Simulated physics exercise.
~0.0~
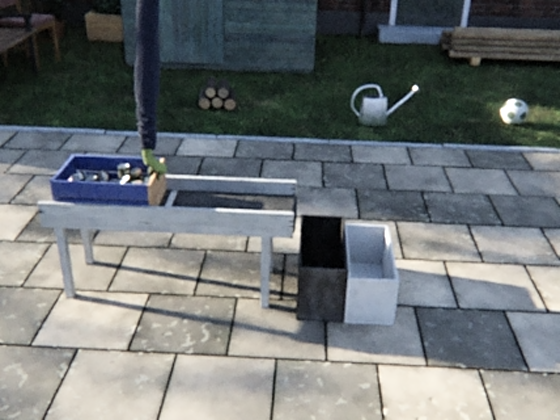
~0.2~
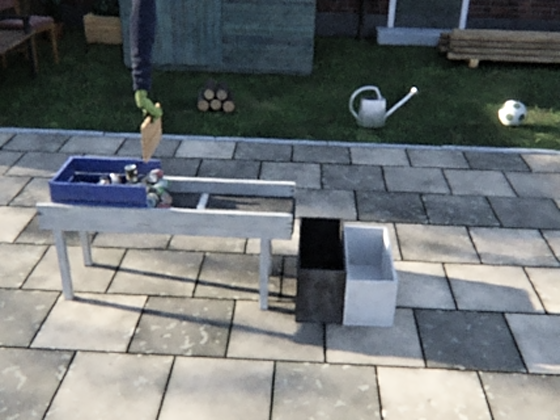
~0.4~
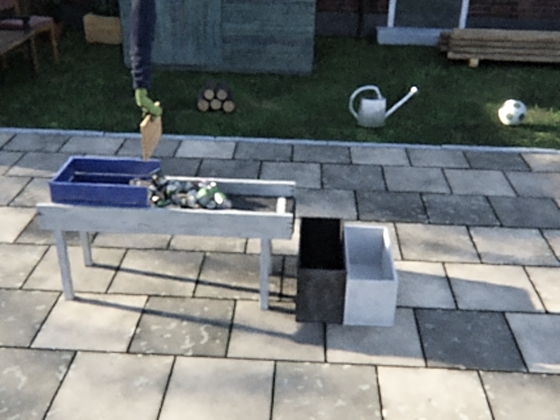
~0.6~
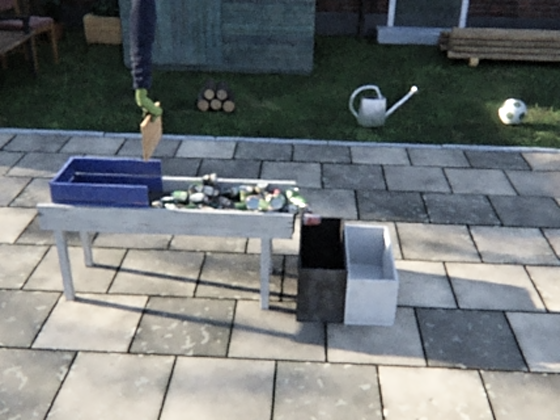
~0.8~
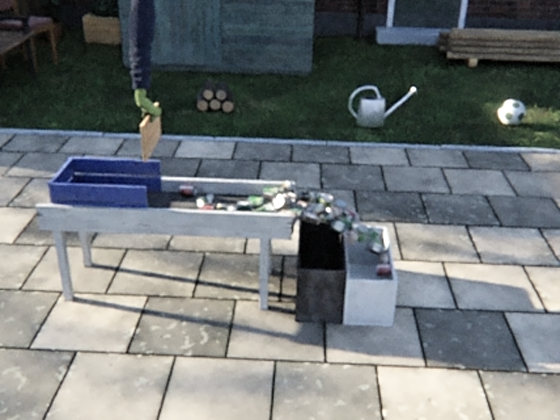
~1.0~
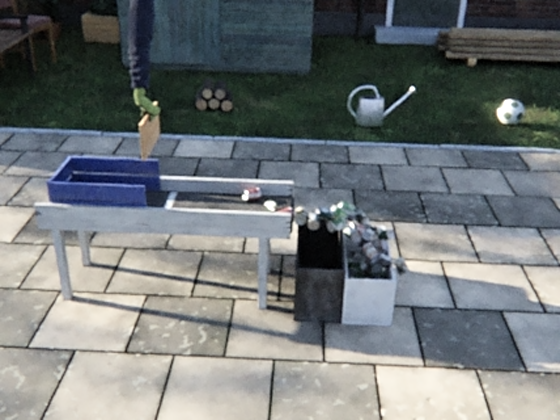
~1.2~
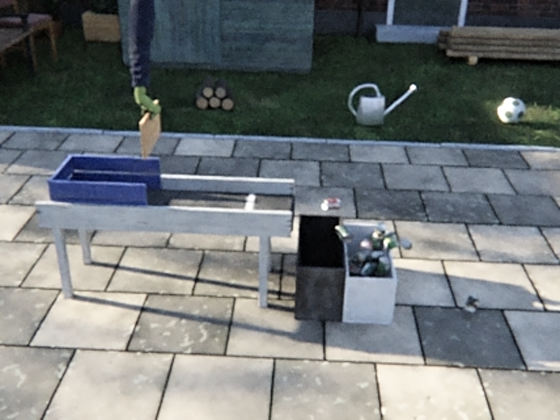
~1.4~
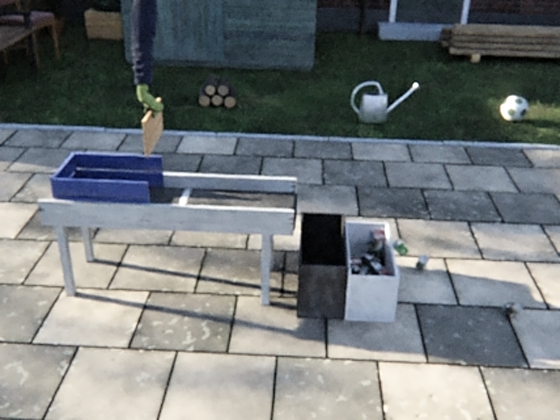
Gloved hand lifting a gate from a blue pen, small tins riding a belt right and dropping mostly into a white tote.
